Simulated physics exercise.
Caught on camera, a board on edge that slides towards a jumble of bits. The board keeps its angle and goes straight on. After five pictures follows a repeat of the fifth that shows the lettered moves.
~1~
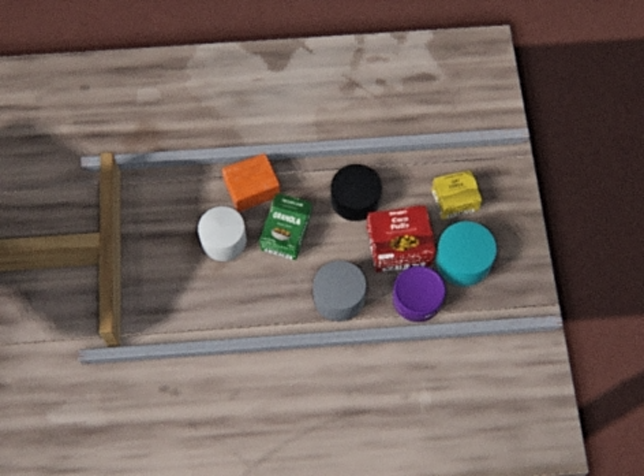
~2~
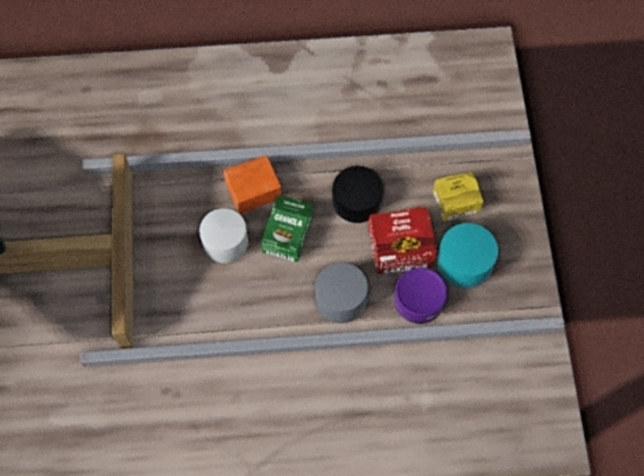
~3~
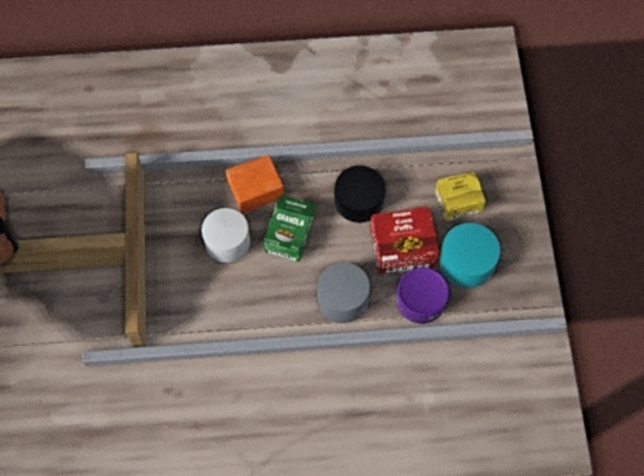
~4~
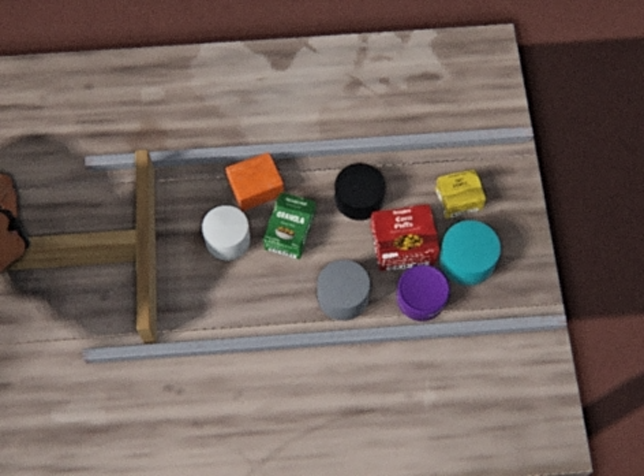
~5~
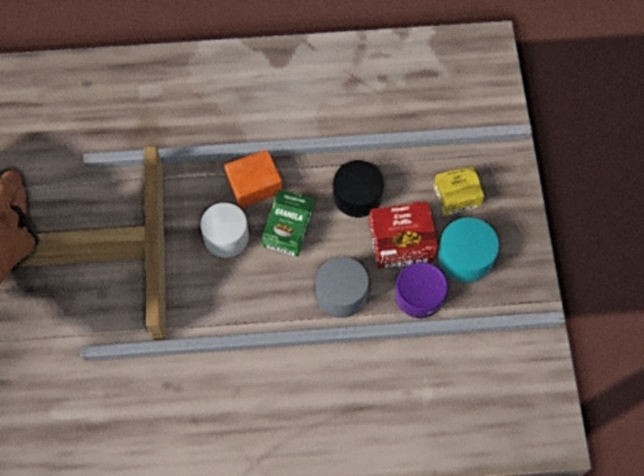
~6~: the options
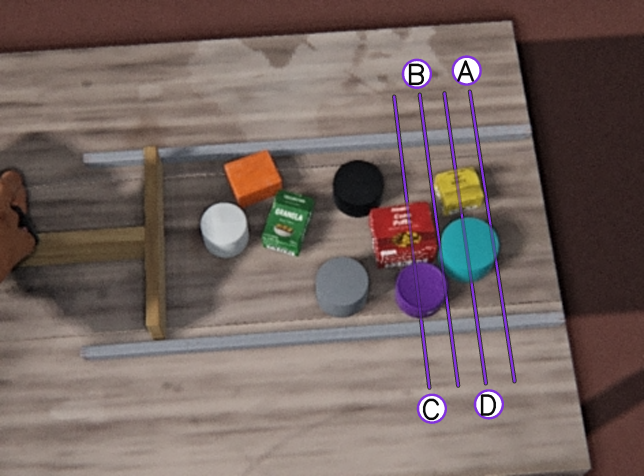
On a wooden tabletop between two grey rails, a cluster of coloured pots and small packets sits to the right of an upright wooden board with a handle. The board slides slowly right, narrowing the gap to the white tin, while a brown hand comes into view at left behind it.
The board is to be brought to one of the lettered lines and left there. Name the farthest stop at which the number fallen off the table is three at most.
No fourth one falls up to D.
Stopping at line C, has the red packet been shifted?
Yes.
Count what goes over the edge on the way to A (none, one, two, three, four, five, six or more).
Five.
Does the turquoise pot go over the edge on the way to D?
Yes.
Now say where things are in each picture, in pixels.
Yellow packet (457, 195); green packet (287, 227); grey pot (339, 291), in the first frame.
Board (118, 240); black pot (357, 194), in the second frame.
Board (131, 239); white tin (227, 235), in the third frame.
Board (143, 236); red packet (405, 238), in the fourth frame.
Board (152, 232); yellow packet (459, 191); green packet (289, 223); grey pot (342, 287), in the fifth frame.
On the marked copy, A at (491, 228); B at (438, 231); C at (411, 233); D at (464, 230).
With D. Early on, board (266, 224); black pot (365, 186); orange block (294, 182).
Further on, board (380, 216); turquoise pot (533, 281); yellow packet (476, 192).
At the end, board (463, 211); turquoise pot over the edge; yellow packet over the edge; three fallen.
As for the rest, A drops five; B is within the limit but short; C is within the limit but short.
